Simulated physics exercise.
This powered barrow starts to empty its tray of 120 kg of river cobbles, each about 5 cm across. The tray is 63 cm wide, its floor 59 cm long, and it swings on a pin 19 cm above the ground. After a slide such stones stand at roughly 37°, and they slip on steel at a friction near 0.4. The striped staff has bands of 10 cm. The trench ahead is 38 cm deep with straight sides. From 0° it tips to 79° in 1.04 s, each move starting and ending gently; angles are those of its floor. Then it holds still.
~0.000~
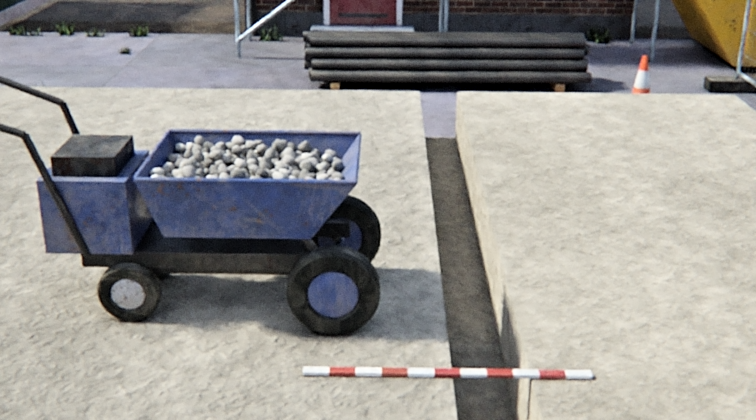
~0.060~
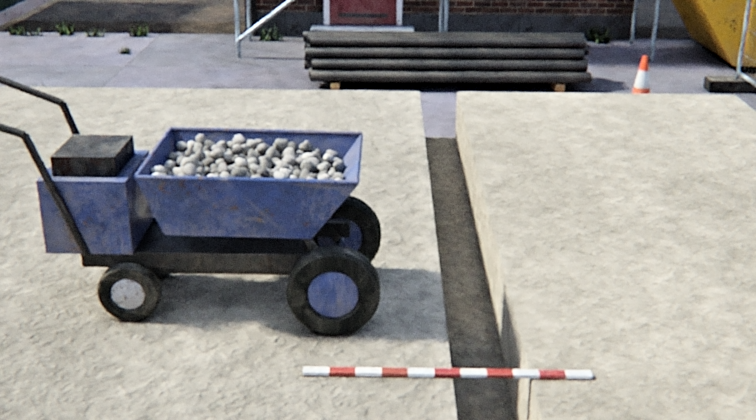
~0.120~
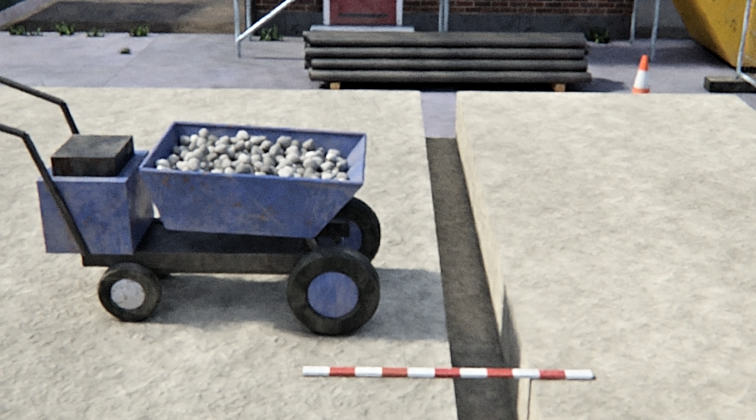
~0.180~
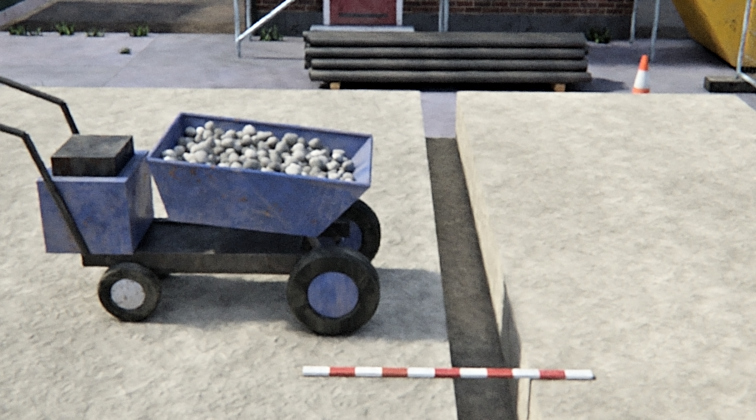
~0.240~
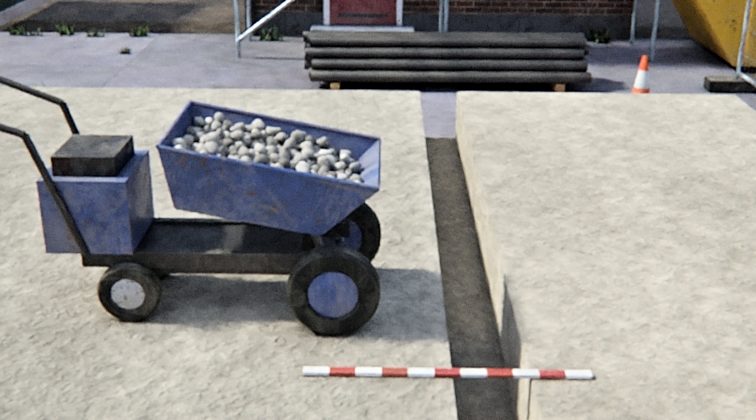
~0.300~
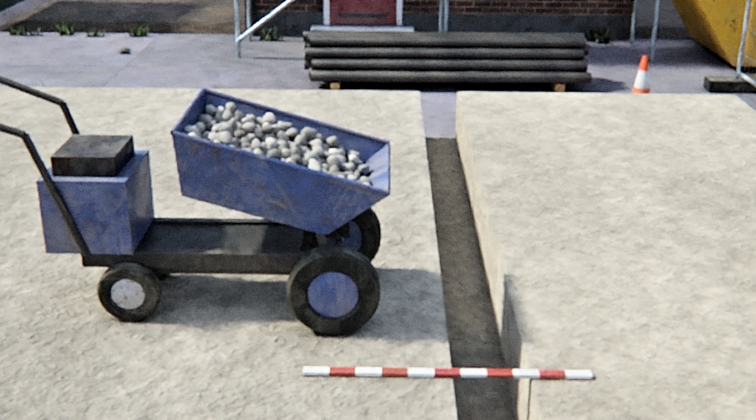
On a pale paved yard, a blue barrow's tray of grey stones slowly tilts towards the right.
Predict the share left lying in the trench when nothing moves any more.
Roughly 66 per cent ends in the trench.
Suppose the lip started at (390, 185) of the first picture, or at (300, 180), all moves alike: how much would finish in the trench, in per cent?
First some 35, then 85 per cent.
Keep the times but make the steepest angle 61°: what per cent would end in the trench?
Then about 55 per cent.
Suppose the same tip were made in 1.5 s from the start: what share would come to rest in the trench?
It would be near 75 per cent.
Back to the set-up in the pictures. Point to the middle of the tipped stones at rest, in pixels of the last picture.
Around (493, 352).
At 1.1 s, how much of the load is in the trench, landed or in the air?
About 40 per cent by then.
After 0.8 s the floor is at 67°; 100 % in the tray; the foremost stones are at (452, 236).
After 1.1 s the floor is at 79°; 40 % in the tray, 38 % in the trench, 22 % past the trench; the foremost stones are at (585, 307).
After 1.5 s the floor is at 79°; 8 % in the tray, 59 % in the trench, 34 % past the trench; the foremost stones are at (708, 309).
After 3.4 s the floor is at 79°; 0 % in the tray, 66 % in the trench, 34 % past the trench; the foremost stones are past the picture's edge.
